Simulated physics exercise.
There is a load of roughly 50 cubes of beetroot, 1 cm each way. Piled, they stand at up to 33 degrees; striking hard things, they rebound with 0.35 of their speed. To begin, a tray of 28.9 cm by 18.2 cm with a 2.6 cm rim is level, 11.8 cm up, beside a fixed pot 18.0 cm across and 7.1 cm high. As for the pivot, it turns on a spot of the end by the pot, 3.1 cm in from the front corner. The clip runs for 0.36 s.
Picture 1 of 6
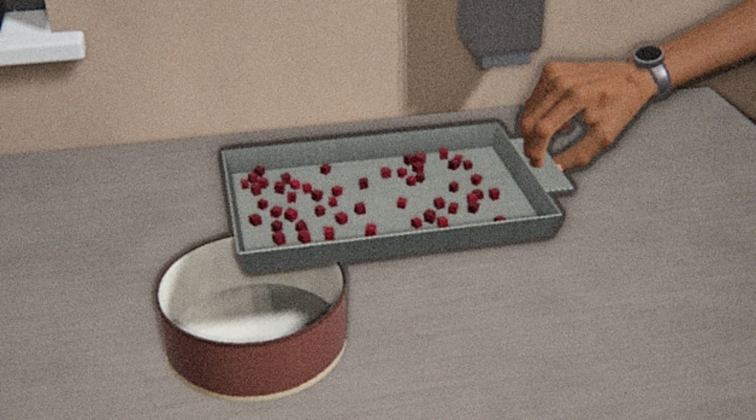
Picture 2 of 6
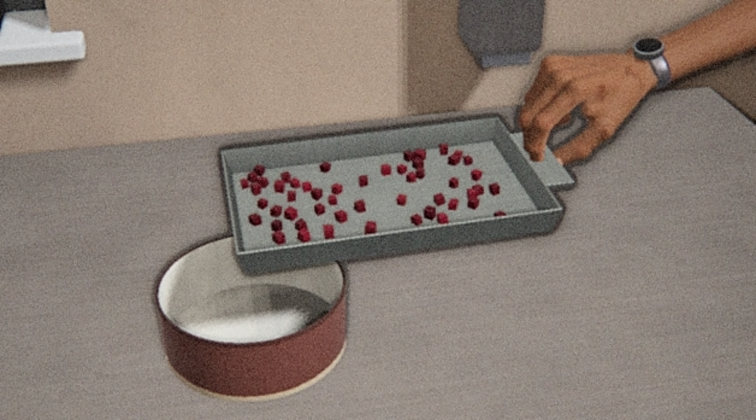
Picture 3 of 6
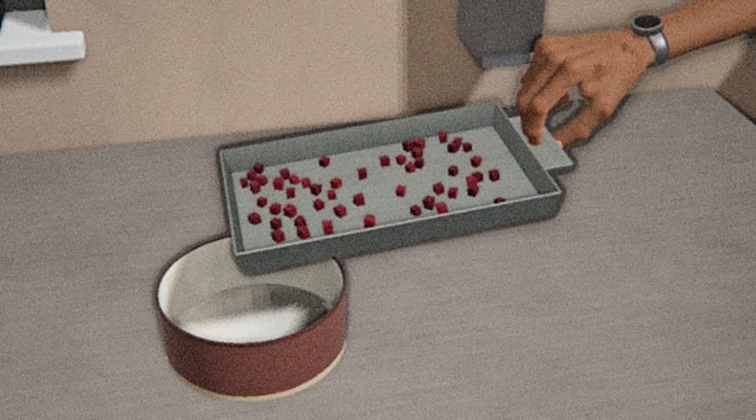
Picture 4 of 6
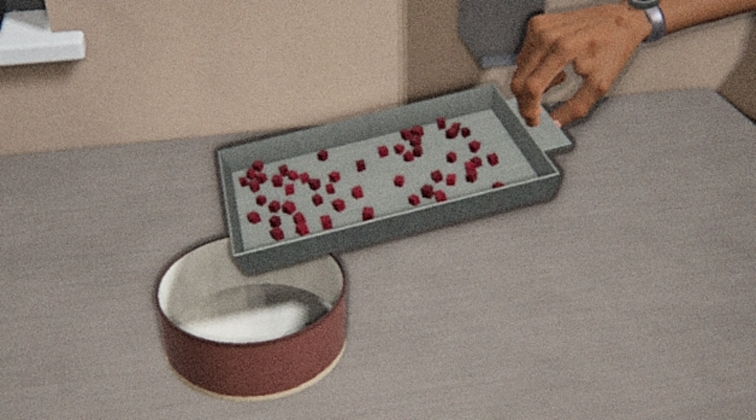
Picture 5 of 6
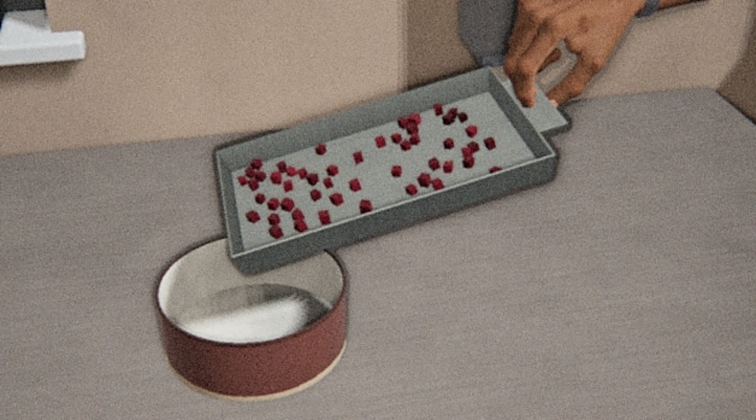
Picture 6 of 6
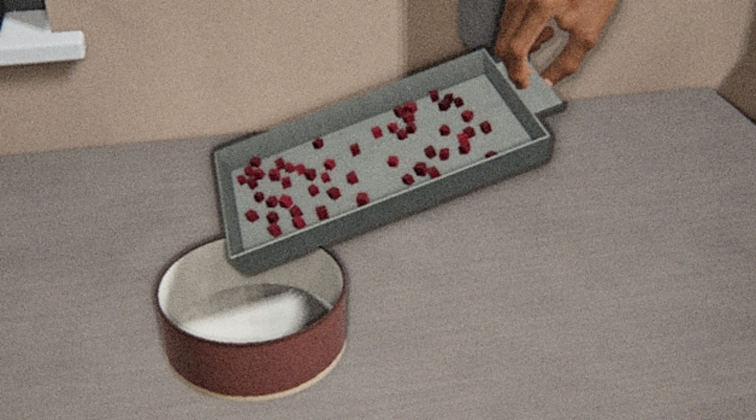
The clip shows a hand with a wristwatch gripping the tab of a gray tray scattered with small dark red cubes, steadily raising its right end so it slopes down toward a red-brown pot, while the cubes barely shift.
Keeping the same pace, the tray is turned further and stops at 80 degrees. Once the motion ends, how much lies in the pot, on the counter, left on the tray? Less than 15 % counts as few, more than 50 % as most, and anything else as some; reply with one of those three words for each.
Here it is: Pot: Few, counter: Some, left on the tray: Most.
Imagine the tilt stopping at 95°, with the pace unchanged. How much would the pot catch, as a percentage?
That would give about 40 per cent.
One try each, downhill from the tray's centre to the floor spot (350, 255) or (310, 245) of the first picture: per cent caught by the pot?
I'd put it at roughly 30 per cent for the first tilt and roughly 15 per cent for the second.
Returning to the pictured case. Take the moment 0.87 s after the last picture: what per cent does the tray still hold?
Something like 70 percent, roughly.
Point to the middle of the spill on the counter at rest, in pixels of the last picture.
(23, 344).
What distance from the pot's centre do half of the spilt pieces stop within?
I'd say close to 26 centimetres.
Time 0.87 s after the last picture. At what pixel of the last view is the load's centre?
Load centre: About (228, 218) px.
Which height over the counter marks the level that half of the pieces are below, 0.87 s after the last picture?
Some 12 cm.
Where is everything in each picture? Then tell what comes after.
The first picture shows tray tilt 0 degrees, front corners at (245, 249) and (553, 212); middle of the pieces at (364, 184); pot at (252, 283).
The second picture shows tray tilt 1 degrees, front corners at (244, 249) and (553, 206); middle of the pieces at (363, 181).
The third picture shows tray tilt 5 degrees, front corners at (242, 249) and (552, 190), lowest corner left front; middle of the pieces at (363, 174).
The fourth picture shows tray tilt 9 degrees, front corners at (240, 250) and (550, 172), lowest corner left front; middle of the pieces at (361, 166).
The fifth picture shows tray tilt 13 degrees, front corners at (238, 251) and (546, 153), lowest corner left front; middle of the pieces at (358, 158).
The sixth picture shows tray tilt 17 degrees, front corners at (236, 252) and (540, 135), lowest corner left front; middle of the pieces at (355, 150); pot at (252, 283).
Then, 0.52 s after the last picture, tilt 47 degrees; the tray holds 100 %, the pot 0 %.
Then, 0.87 s after the last picture, tilt 67 degrees; the tray holds 70 %, the pot 5 %.
Then, 1.31 s after the last picture, tilt 80 degrees; the tray holds 70 %, the pot 5 %.
In the end, pot 5 %, counter 25 %, tray 65 %.
